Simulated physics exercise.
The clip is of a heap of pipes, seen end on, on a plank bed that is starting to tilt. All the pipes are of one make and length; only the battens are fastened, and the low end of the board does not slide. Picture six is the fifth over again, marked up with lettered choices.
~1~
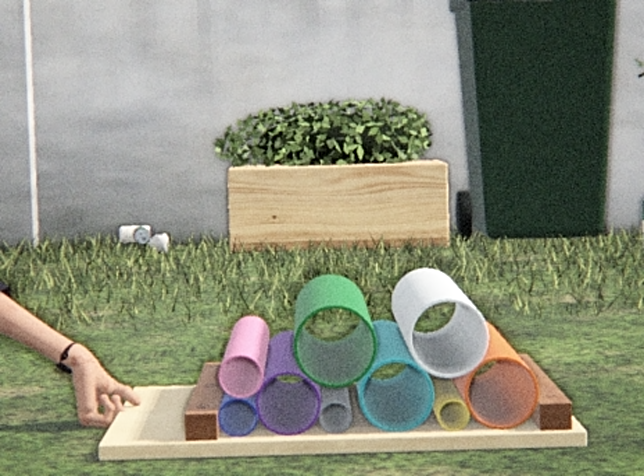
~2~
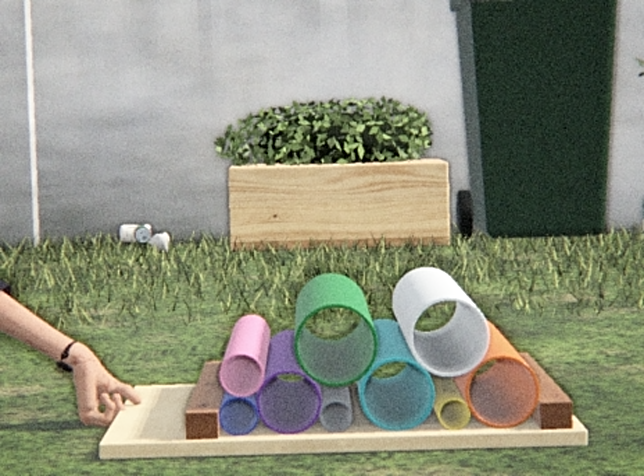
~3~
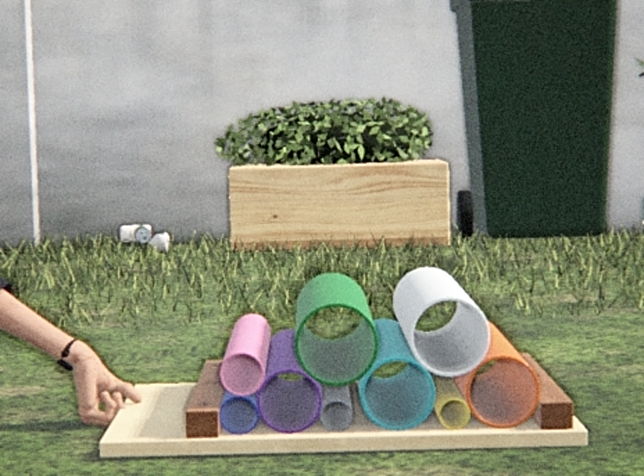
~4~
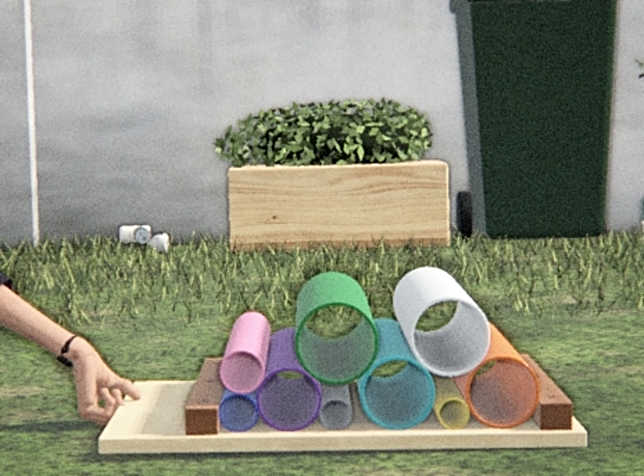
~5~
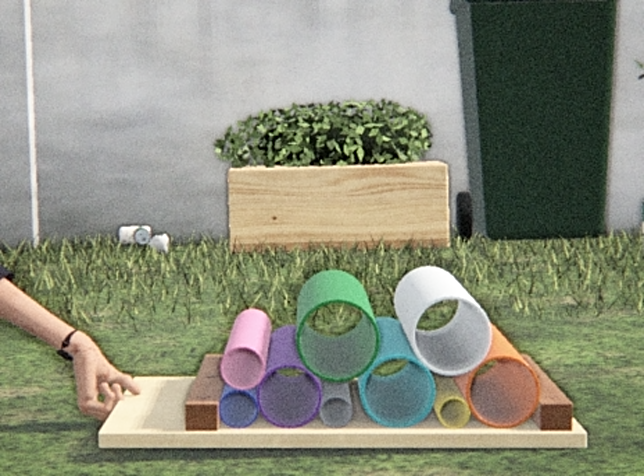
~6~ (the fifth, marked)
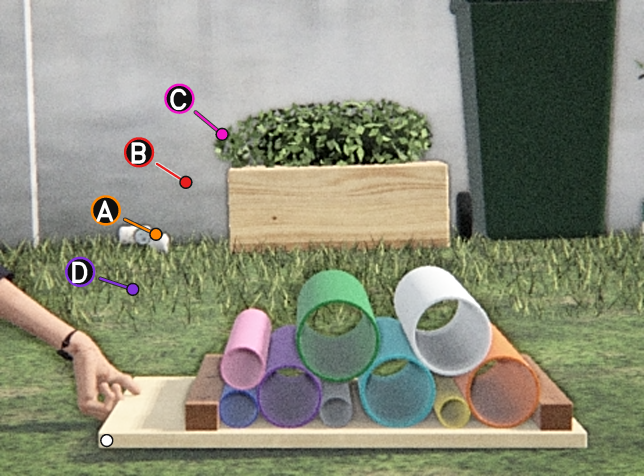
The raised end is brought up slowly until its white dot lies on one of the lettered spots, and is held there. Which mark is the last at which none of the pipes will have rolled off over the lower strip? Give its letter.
It can be raised to B.
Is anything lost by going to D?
No, at D.
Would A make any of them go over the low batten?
No, at A.
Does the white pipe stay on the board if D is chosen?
Yes, with D.
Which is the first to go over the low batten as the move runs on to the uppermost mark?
It is the white one.
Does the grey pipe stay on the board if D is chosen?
Yes.
On the marked copy, A at (156, 234); B at (186, 182); C at (222, 135); D at (133, 289); the white dot at (107, 441).
Following B. Soon after the start, board at 19°.
Later, board at 34°.
In the end, board at 34°, none over the low batten.
As for the rest, A none over the low batten; C one over the low batten (white); D none over the low batten.
